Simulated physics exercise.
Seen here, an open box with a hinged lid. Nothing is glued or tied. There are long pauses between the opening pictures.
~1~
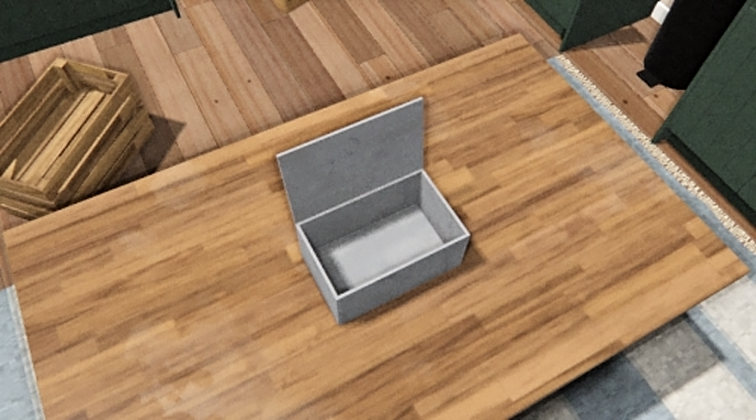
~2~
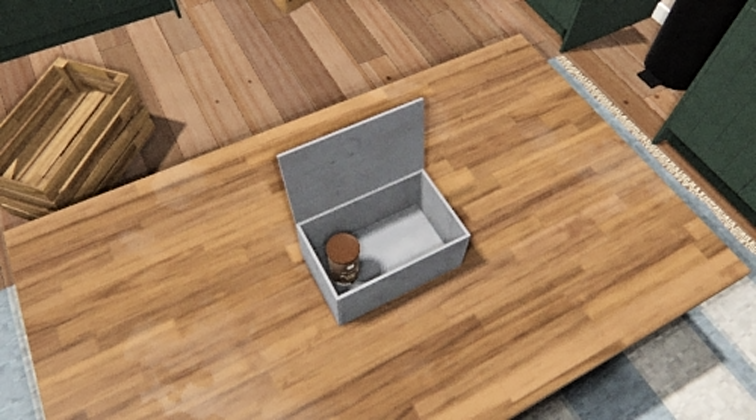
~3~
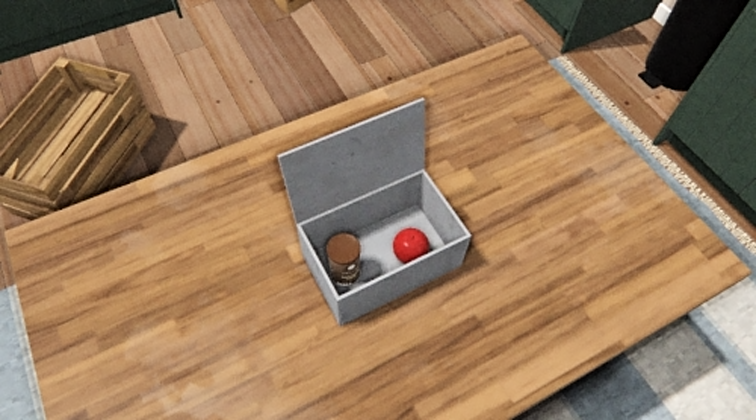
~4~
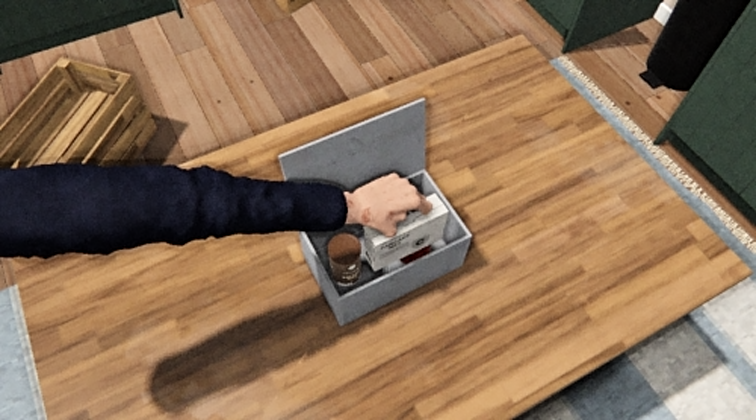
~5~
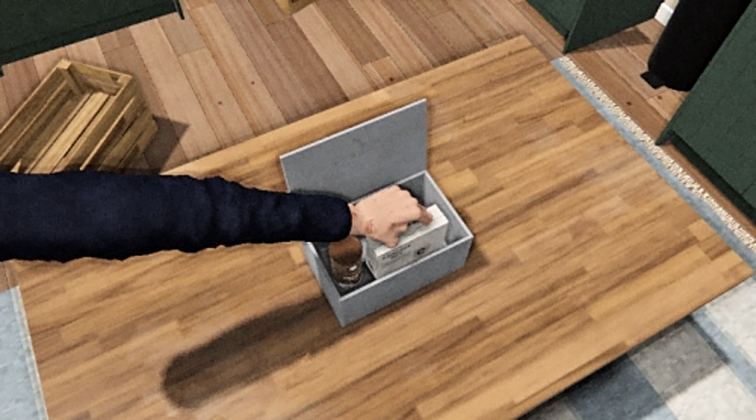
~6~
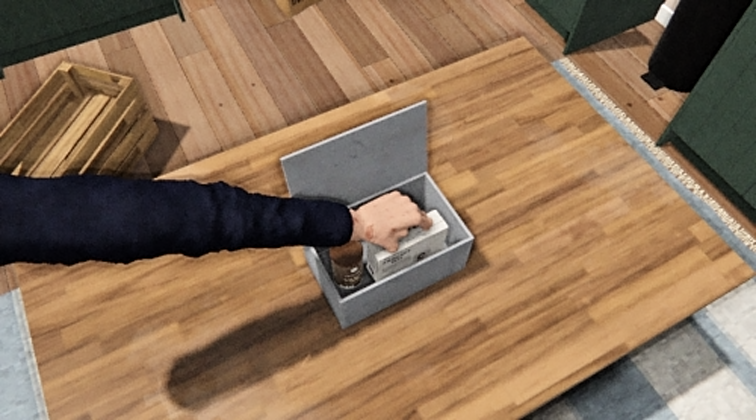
A hand lowers a white packet into an open gray box holding a brown-topped container.
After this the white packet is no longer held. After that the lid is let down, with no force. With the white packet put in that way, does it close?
As it turns out, it is held up.
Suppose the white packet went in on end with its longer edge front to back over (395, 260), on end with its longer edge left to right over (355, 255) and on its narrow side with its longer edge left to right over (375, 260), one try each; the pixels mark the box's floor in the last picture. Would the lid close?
First, it stays ajar; second, it shuts flat; third, it stays ajar.
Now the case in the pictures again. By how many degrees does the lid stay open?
Some 16° above the rim.
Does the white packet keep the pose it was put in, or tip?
It ends up tilted.
Then, 0.60 s after the last picture, white packet on its side near (374, 268); red apple rolled a little.
Then, 1.40 s after the last picture, lid 70° above the rim; white packet on its side near (373, 271); red apple rolled about its own width.
Then, 2.00 s after the last picture, lid 30° above the rim; white packet on its side near (373, 271); red apple rolled about its own width.
At rest, lid 16° above the rim; tipped over in the box, white packet; moved from the start, red apple; brown tin in place. Seen from the same camera at the end, white packet near (372, 271).
